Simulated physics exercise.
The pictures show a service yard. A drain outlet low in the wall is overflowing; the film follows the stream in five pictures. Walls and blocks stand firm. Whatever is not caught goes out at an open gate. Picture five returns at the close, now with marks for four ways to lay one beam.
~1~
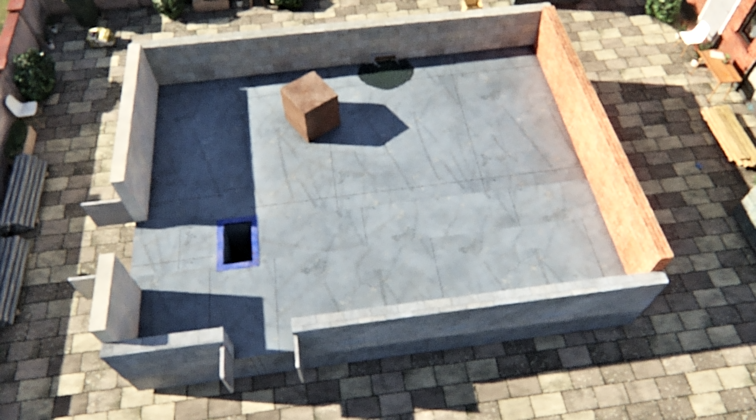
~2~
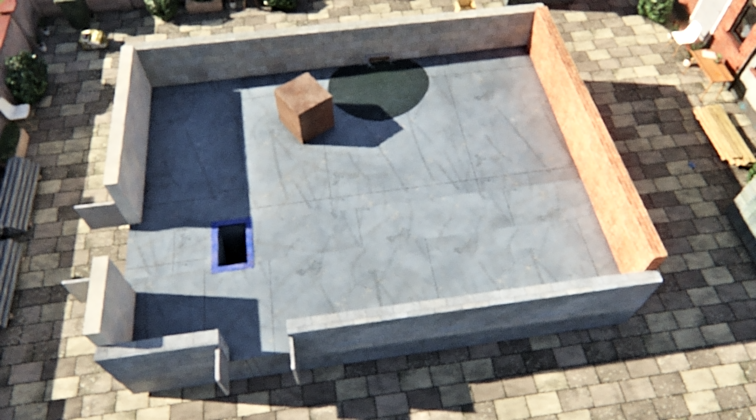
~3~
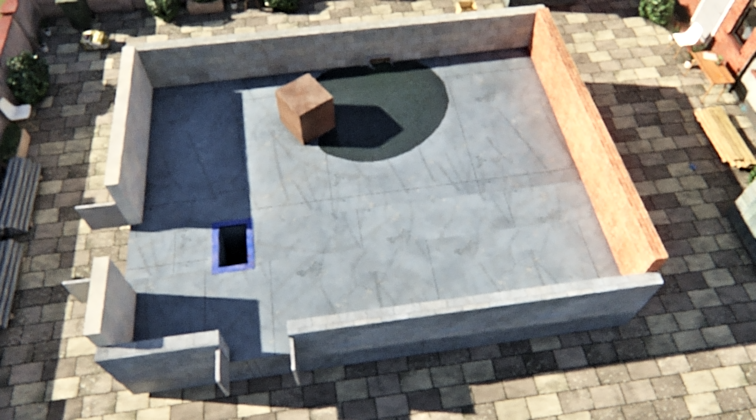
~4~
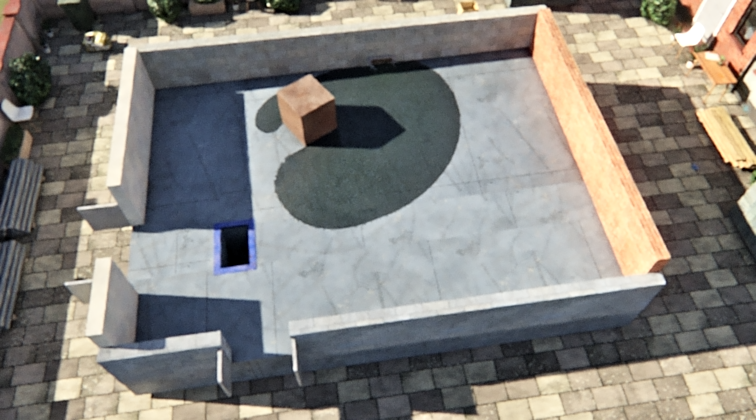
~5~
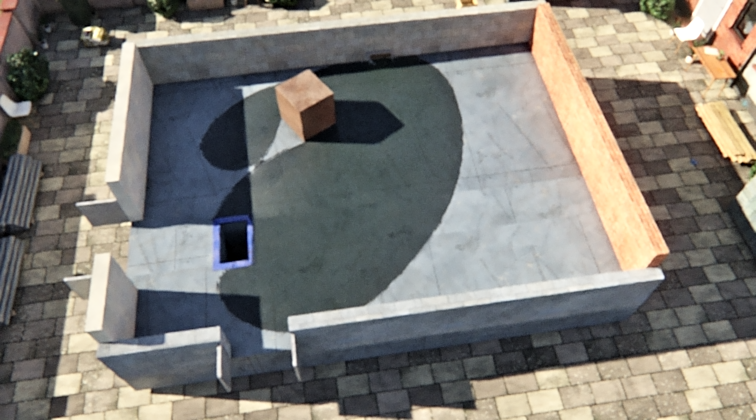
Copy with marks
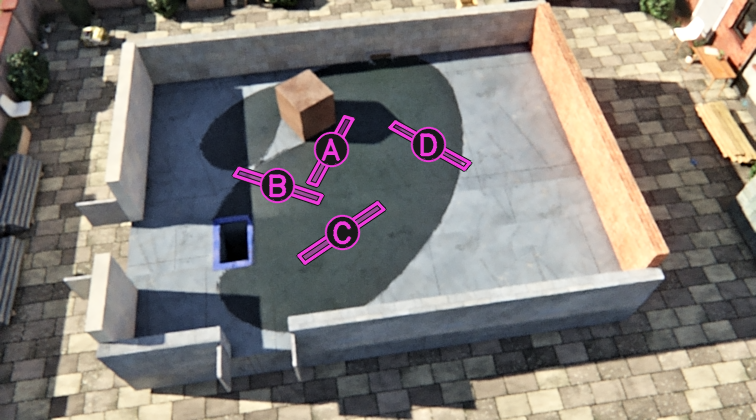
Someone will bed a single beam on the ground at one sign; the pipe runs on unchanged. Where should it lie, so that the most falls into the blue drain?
Use spot C.
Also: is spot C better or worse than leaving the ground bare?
It is better.
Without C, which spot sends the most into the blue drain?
Here it is spot D.
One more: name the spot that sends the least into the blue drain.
That would be B.
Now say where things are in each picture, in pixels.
In the first picture, outfall at (385, 57); blue drain at (238, 243); open gate at (144, 254); open gate at (266, 342); front seen at (366, 81), 1 % of the ground wet; blue drain still dry.
In the second picture, front seen at (363, 115), 5 % of the ground wet; blue drain still dry.
In the third picture, front seen at (339, 154), 12 % of the ground wet; blue drain still dry.
In the fourth picture, front seen at (323, 222), 22 % of the ground wet; blue drain still dry.
In the fifth picture, front seen at (244, 304), 38 % of the ground wet; blue drain taking water.
On the marked copy, A from (312, 183) to (348, 117); B from (236, 171) to (319, 199); C from (301, 259) to (380, 206); D from (392, 124) to (466, 165).
For spot A, about 10 % of the stream goes into the blue drain, about 89 % out by the gates.
For spot B, about 6 % of the stream goes into the blue drain, about 93 % out by the gates.
For spot C, about 32 % of the stream goes into the blue drain, about 67 % out by the gates.
For spot D, about 20 % of the stream goes into the blue drain, about 77 % out by the gates.
